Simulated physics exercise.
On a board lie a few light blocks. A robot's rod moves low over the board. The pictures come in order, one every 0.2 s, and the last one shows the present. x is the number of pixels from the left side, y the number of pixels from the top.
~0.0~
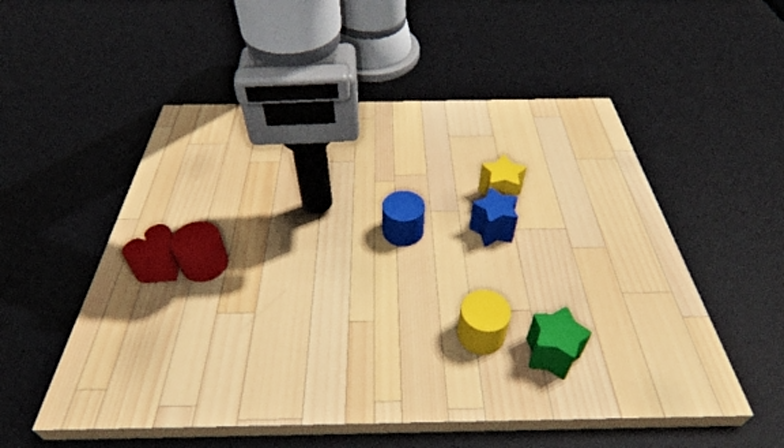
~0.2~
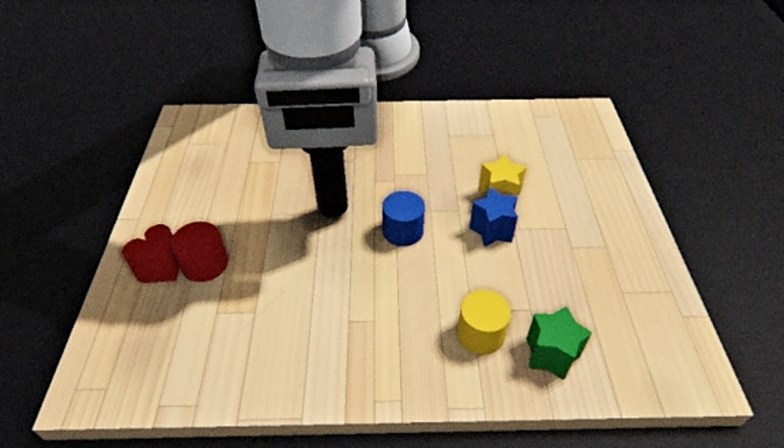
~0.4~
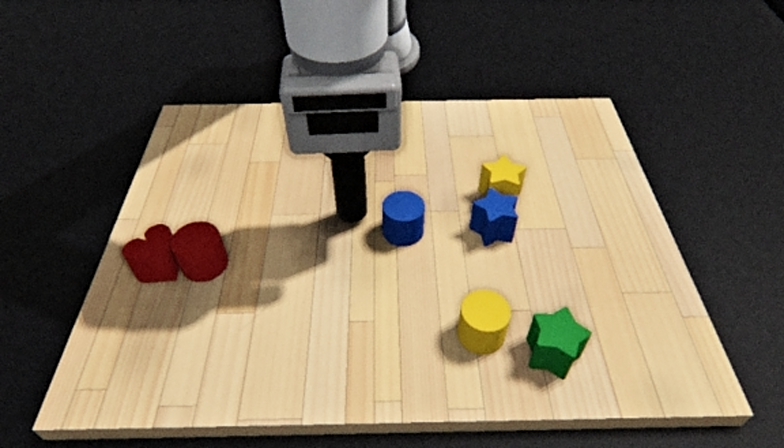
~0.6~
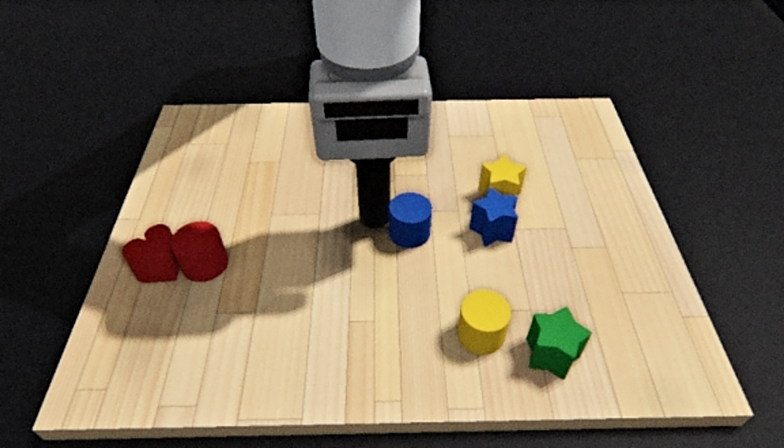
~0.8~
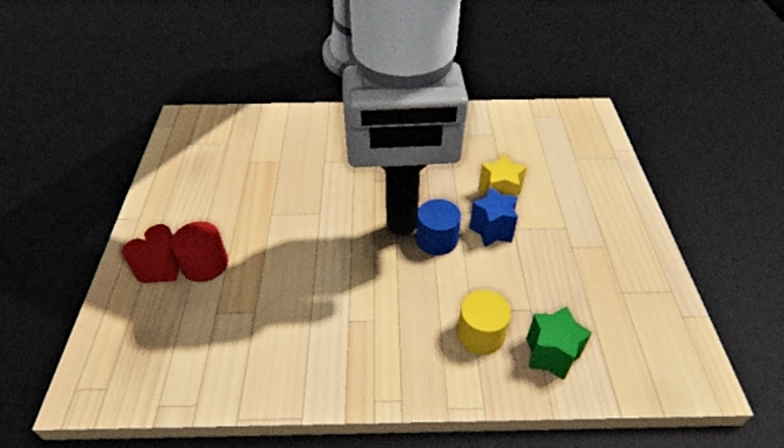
On a light wooden board scattered with colorful blocks, a robot's black rod moved right toward the blue cylinder, then pushed it a short way to the right while the other blocks stayed still.
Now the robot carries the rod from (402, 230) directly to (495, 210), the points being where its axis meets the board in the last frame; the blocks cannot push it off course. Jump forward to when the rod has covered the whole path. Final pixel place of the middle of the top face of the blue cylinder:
My best guess is (474, 219).
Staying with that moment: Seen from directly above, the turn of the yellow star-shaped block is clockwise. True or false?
False - the claim does not hold.
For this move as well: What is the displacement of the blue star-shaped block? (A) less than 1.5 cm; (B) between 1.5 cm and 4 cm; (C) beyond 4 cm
It's B.
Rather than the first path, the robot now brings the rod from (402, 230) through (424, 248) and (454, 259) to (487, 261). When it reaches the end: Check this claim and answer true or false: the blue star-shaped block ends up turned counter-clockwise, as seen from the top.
That is true.
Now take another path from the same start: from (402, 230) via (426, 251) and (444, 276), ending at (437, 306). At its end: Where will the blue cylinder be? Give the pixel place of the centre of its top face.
Top centre: (481, 232).
What follows on the original path. One third of the way, rod at (435, 217); blue cylinder at (466, 217).
Two thirds of the way, rod at (466, 210); blue cylinder at (474, 219); blue star-shaped block at (504, 203).
At the end, rod at (496, 203); blue cylinder at (474, 219); blue star-shaped block at (517, 205), turned 25° clockwise; yellow star-shaped block at (516, 162), turned 25° anticlockwise.
